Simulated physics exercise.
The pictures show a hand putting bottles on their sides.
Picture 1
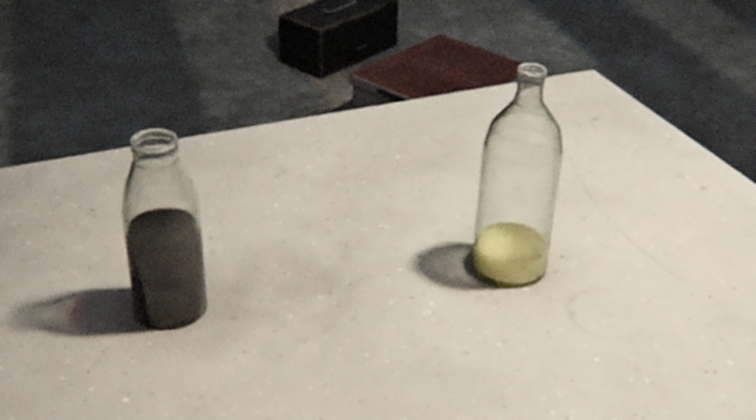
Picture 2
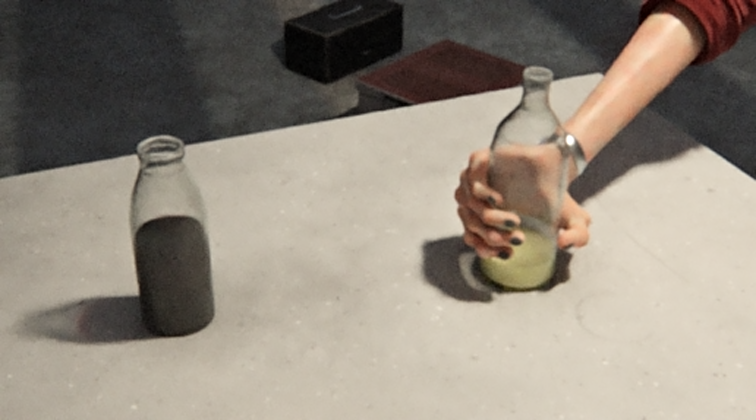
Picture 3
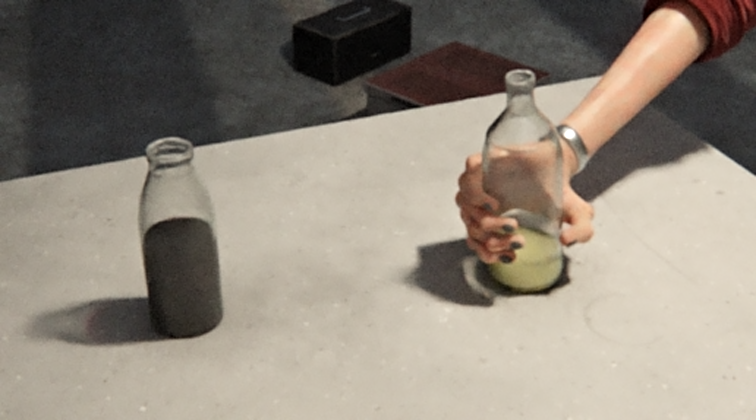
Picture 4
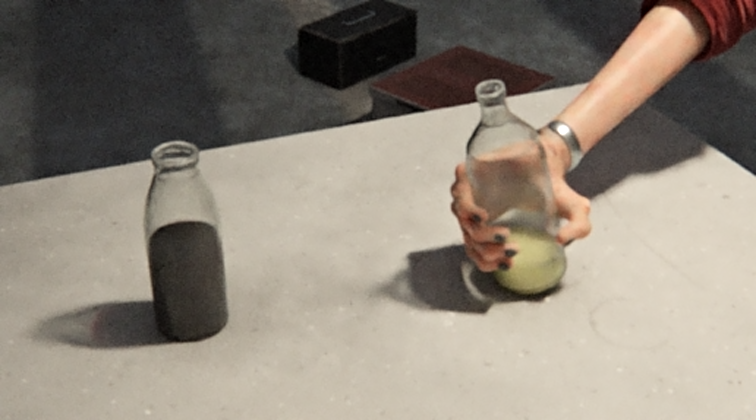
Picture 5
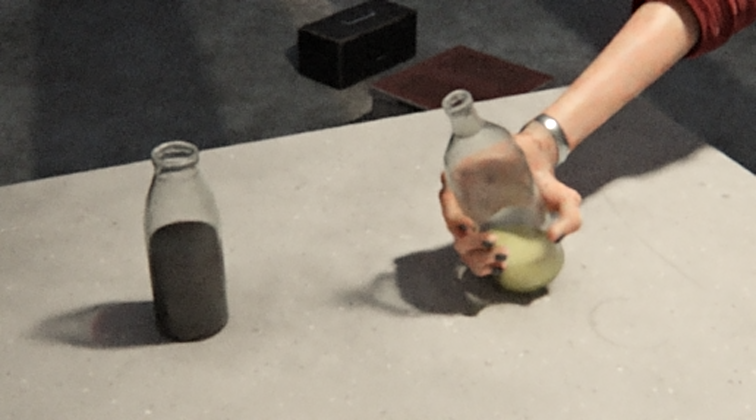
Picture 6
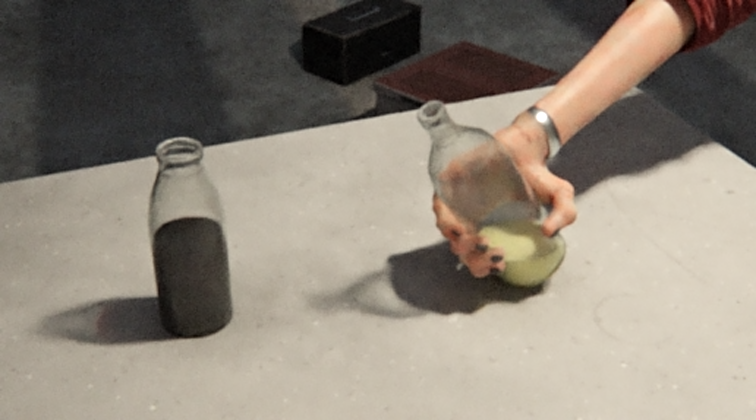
A pale tabletop, seen from above at an angle with a dark floor behind it, fills most of the view. A clear bottle holding a little yellow-green liquid stands at right, a bottle of dark liquid at left, with a black box and reddish-brown panel beyond. A red-sleeved hand grasps the right bottle and tilts its neck leftward, while the view shifts slightly.
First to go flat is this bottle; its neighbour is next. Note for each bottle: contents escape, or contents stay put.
Left - contents escape; right - contents stay put.
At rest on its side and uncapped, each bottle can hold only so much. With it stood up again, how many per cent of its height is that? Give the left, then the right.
The first goes to near 16 per cent, the next to near 26 per cent.
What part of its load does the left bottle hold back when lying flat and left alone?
Roughly 35 per cent.
Next, the right bottle is nearly down; right bottle, dry at the neck.
After that, the right bottle lies flat; right bottle, dry at the neck.
Finally, both lie flat; right bottle, dry at the neck; left bottle, some has come out.
